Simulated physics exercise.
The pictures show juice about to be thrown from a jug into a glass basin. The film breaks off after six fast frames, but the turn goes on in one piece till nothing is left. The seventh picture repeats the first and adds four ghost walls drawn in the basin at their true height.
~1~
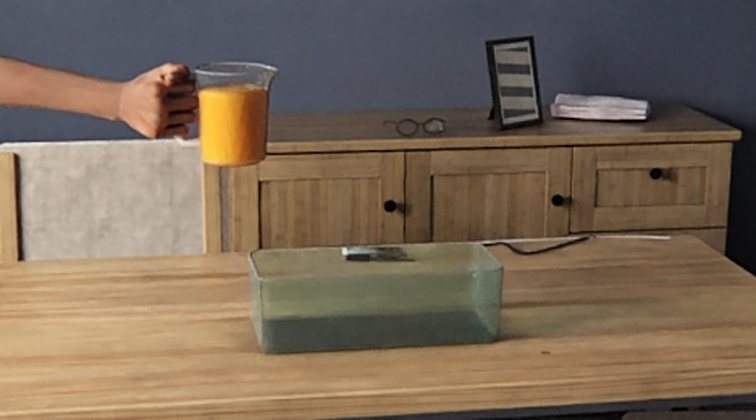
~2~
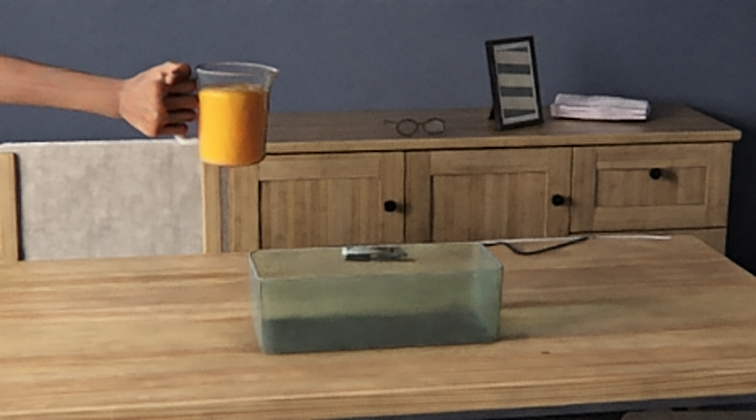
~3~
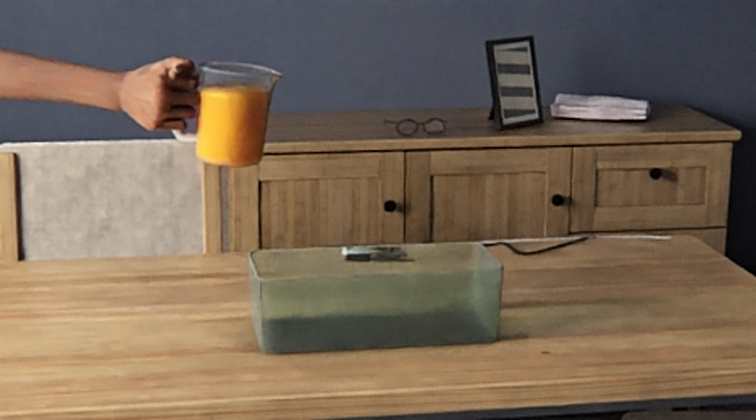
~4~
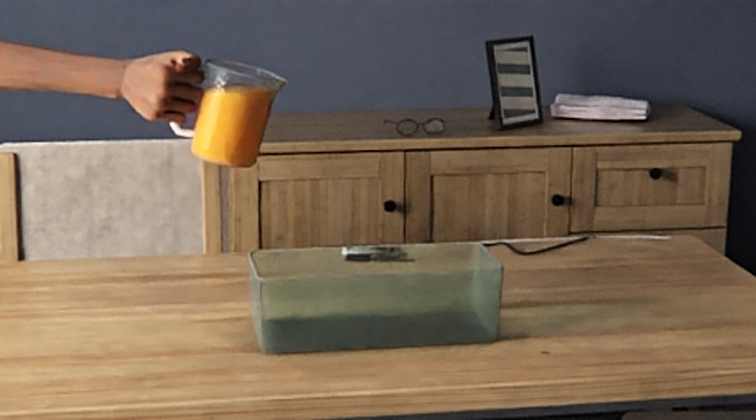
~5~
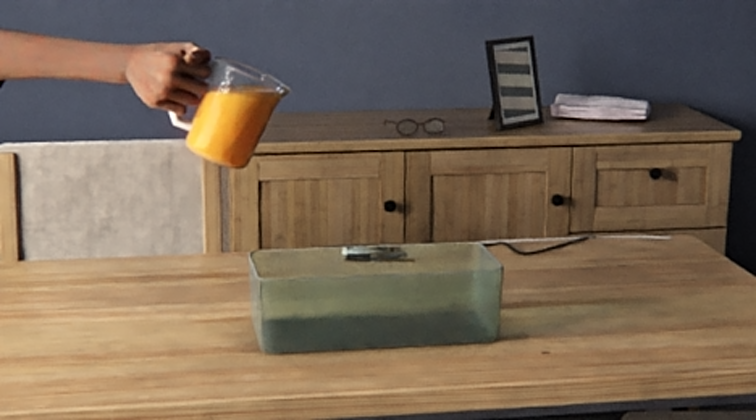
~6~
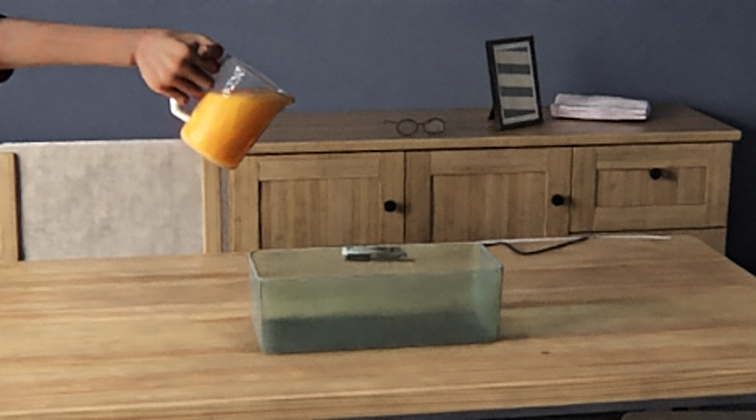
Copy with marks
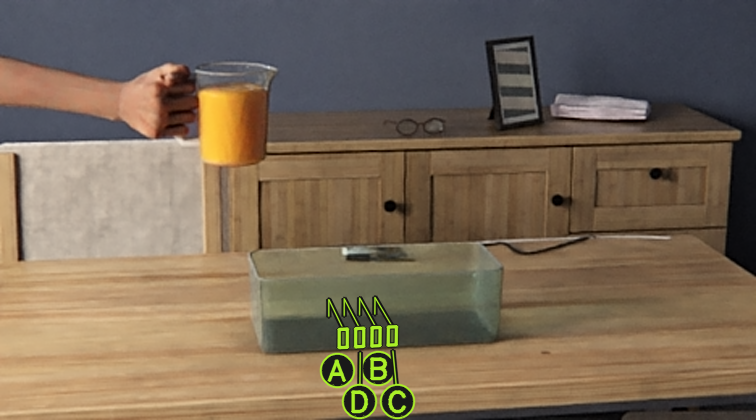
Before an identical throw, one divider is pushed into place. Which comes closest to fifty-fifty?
D beats the others.
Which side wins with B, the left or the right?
More ends on the left.
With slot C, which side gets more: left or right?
The left side.
On the marked copy, A at (343, 353); B at (376, 351); C at (392, 350); D at (360, 352).
For slot A, about 28 % ends left of the wall and 69 % right of it; 3 % is lost outside.
For slot B, about 74 % ends left of the wall and 16 % right of it; 10 % is lost outside.
For slot C, about 79 % ends left of the wall and 14 % right of it; 7 % is lost outside.
For slot D, about 52 % ends left of the wall and 43 % right of it; 5 % is lost outside.
